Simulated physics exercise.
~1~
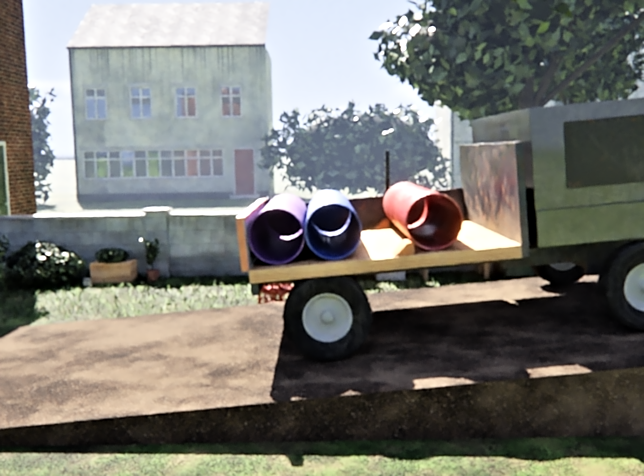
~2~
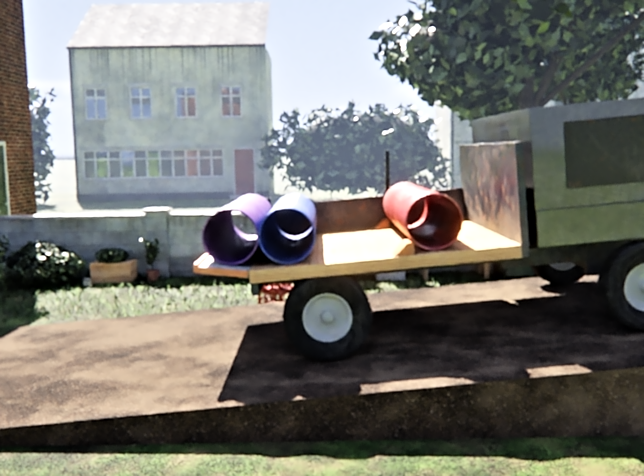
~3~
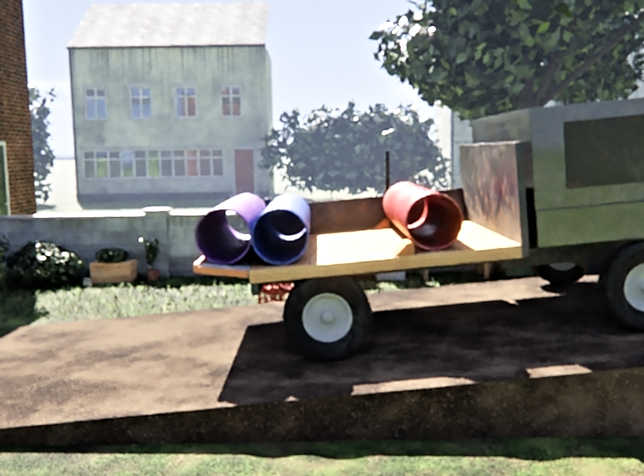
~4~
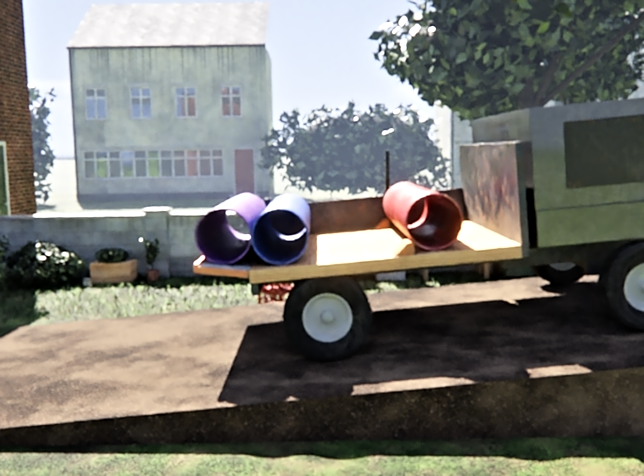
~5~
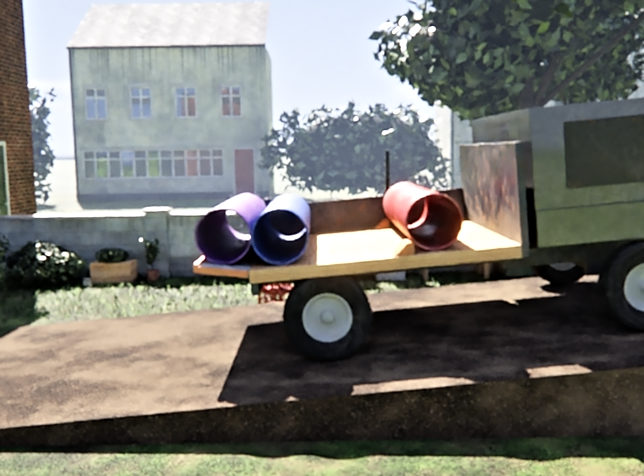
Purple and blue pipes lie side by side against the raised tailgate of a greenish pick-up, seen from the side on a gently sloping dirt track. A red pipe rests farther right on the wooden bed, behind a low chock, with a pale house, a wall and trees beyond. The tailgate drops open, and the purple and blue pipes roll a short way left together. The purple one moves onto the lowered gate and stops near its raised edge, with the blue one stopping beside it, still inside the bed. The red pipe stays put, and nothing falls off.
